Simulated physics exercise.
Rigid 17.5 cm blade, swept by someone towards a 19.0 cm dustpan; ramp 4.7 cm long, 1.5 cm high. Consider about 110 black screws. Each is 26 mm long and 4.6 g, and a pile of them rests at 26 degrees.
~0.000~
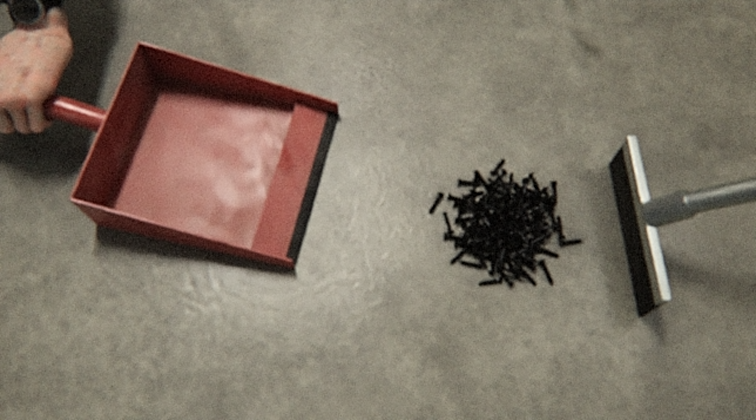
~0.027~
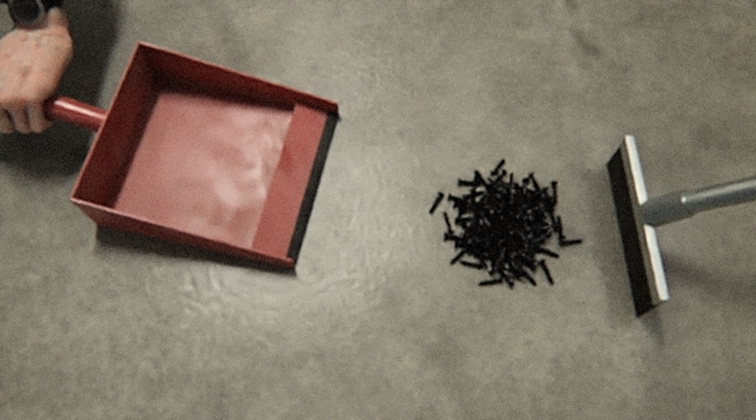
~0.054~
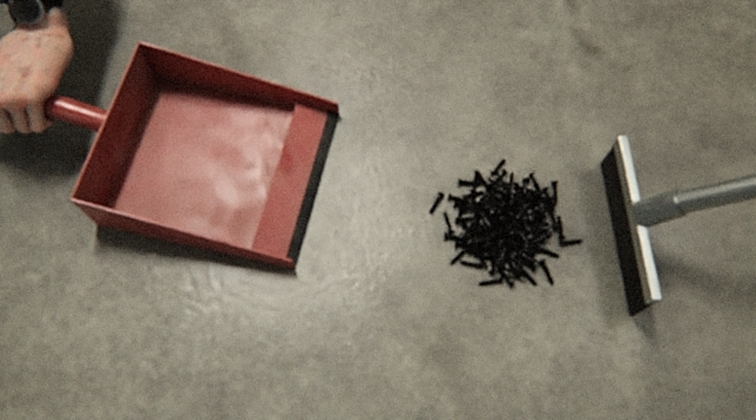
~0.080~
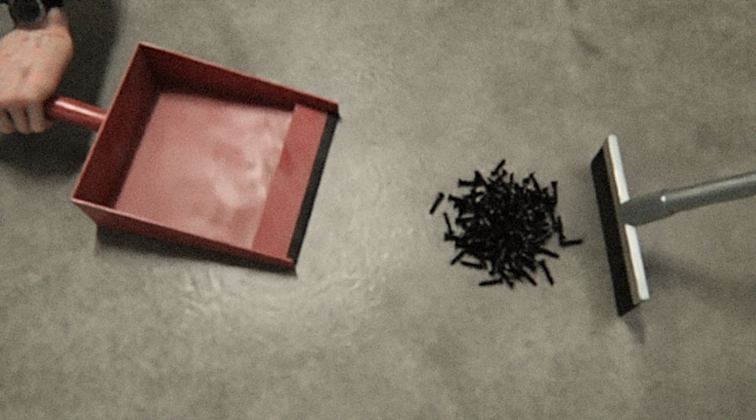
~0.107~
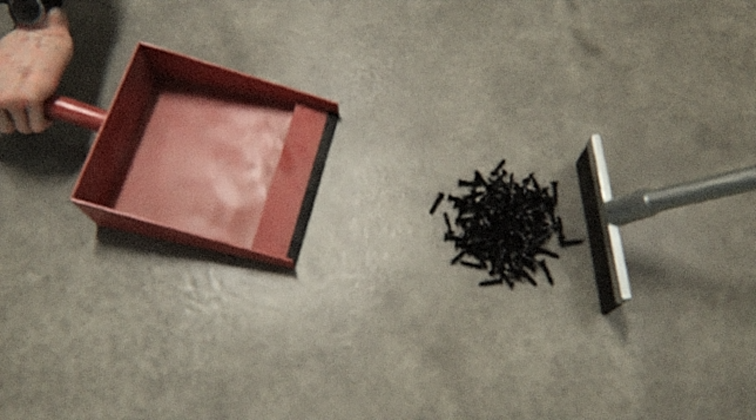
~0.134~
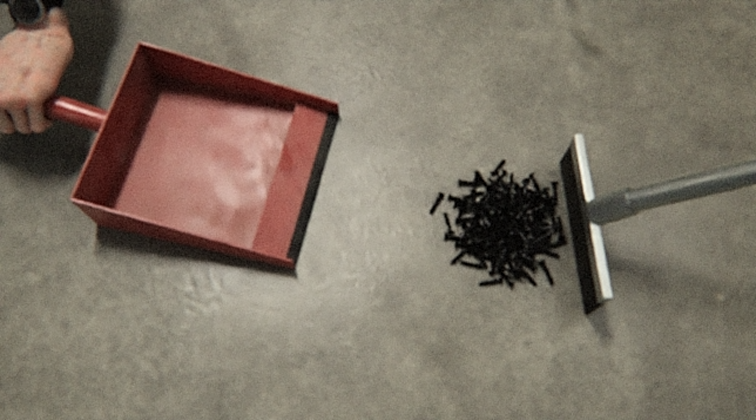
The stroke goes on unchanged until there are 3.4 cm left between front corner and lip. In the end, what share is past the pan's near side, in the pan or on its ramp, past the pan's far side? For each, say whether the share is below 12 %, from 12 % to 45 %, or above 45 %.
Near side: A middling portion; pan: A slim portion; far side: A slim portion.
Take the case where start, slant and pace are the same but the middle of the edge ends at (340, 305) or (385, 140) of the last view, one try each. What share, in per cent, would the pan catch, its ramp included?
Around 5 per cent, and around 0 per cent.
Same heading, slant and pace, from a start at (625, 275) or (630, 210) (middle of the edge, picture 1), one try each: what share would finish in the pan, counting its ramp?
Estimates: 10 percent and 5 percent.
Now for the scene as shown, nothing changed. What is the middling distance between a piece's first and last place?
I'd put it near 20 cm.
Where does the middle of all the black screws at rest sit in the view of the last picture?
Approximately (325, 223) in the last view.
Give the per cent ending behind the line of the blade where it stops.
Roughly 5 per cent of it.
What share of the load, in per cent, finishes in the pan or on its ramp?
That works out at about 5 percent.
After 0.31 s, middle of the blade 17 cm from the lip; 0 % over the lip, far side 0 %, near side 0 %.
Then, at 0.43 s, middle of the blade 9 cm from the lip; 0 % over the lip, far side 0 %, near side 5 %.
After 0.68 s, middle of the blade 6 cm from the lip; 5 % over the lip, far side 5 %, near side 20 %.
At rest (1.3 s), near side 20 %, pan 5 %, far side 5 %, in front of the lip or behind the blade 70 %.
